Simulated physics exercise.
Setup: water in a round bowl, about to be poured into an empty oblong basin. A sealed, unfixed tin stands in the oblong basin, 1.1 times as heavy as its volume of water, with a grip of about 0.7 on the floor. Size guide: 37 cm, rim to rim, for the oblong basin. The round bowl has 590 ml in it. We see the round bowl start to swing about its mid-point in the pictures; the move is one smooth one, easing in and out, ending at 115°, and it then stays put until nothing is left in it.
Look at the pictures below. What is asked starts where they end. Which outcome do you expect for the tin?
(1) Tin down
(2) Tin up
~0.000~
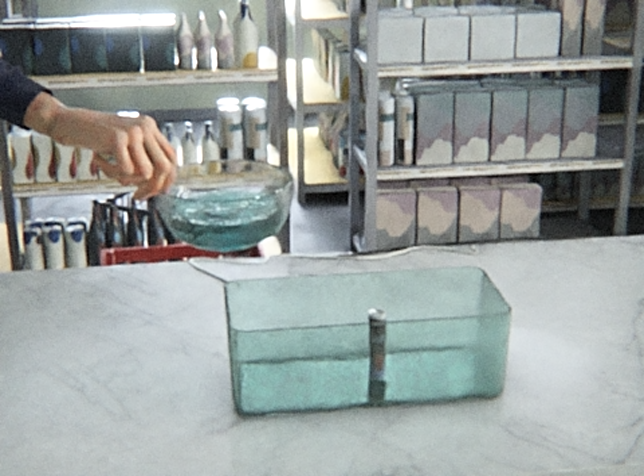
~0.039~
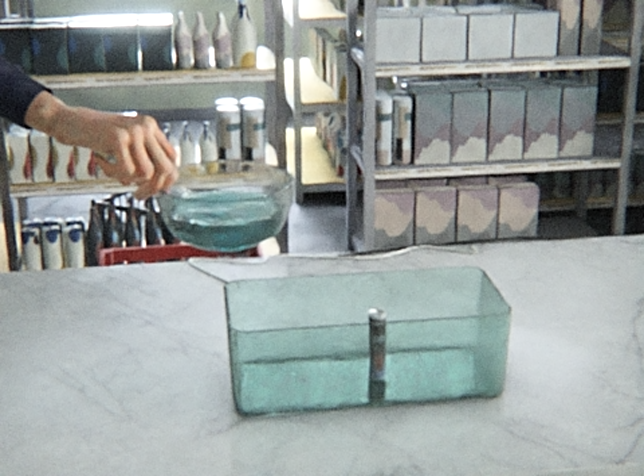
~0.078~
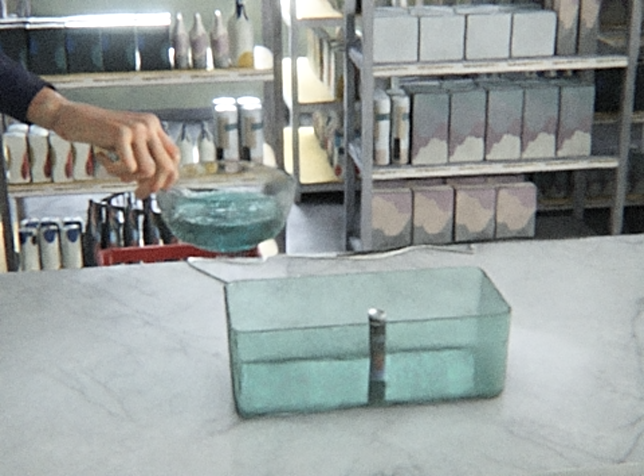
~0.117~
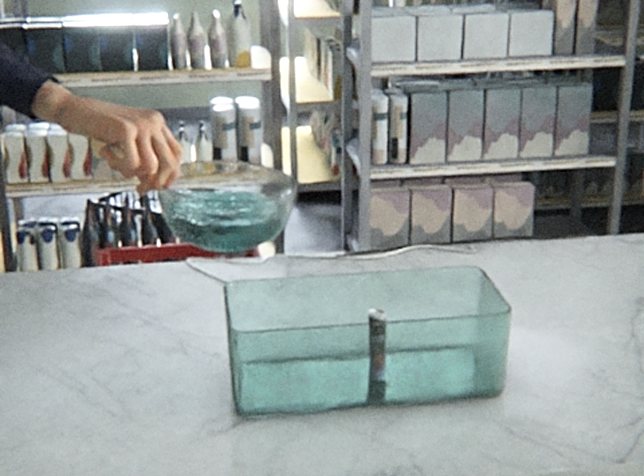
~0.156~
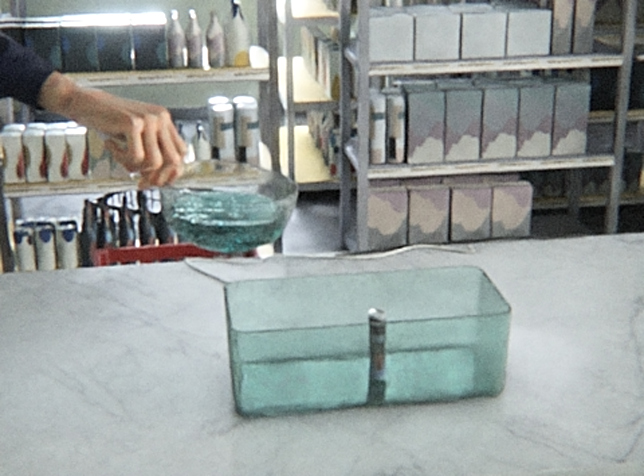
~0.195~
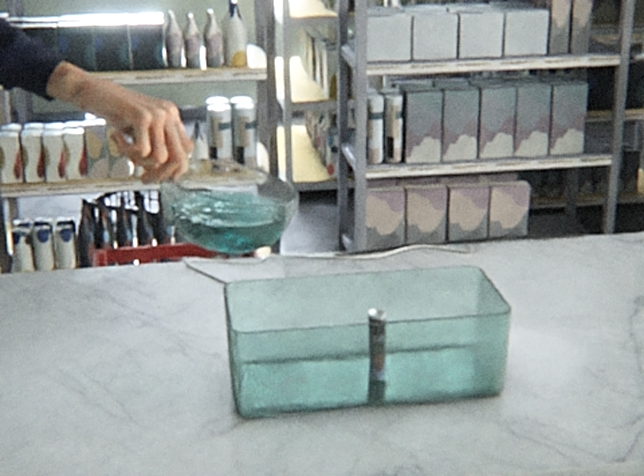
Tin up.
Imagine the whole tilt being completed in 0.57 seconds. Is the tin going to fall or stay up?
Then the tin does not tip.
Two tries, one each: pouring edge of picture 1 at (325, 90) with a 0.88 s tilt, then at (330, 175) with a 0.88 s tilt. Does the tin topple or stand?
Run one: It tumbles. Run two: It tumbles.
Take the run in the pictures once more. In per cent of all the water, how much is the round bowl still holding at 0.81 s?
1 per cent or so.
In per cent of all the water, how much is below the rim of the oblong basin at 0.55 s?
About 12 per cent.
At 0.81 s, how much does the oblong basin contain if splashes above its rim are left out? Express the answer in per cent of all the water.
I'd say roughly 94 in a hundred of it.
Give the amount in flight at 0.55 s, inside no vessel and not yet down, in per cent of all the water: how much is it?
Close to 46 in a hundred.
After 0.55 s the tilt is 80° and 42 per cent is still to pour; the tin stands where it began.
After 0.81 s the tilt is 113° and 1 per cent is still to pour; the tin stands where it began.
After 1.08 s the tilt is 115° and 0 per cent is still to pour; the tin stands where it began.
After 1.38 s the tilt is 115° and 0 per cent is still to pour; the tin stands where it began.
In the end the tin stands where it began.
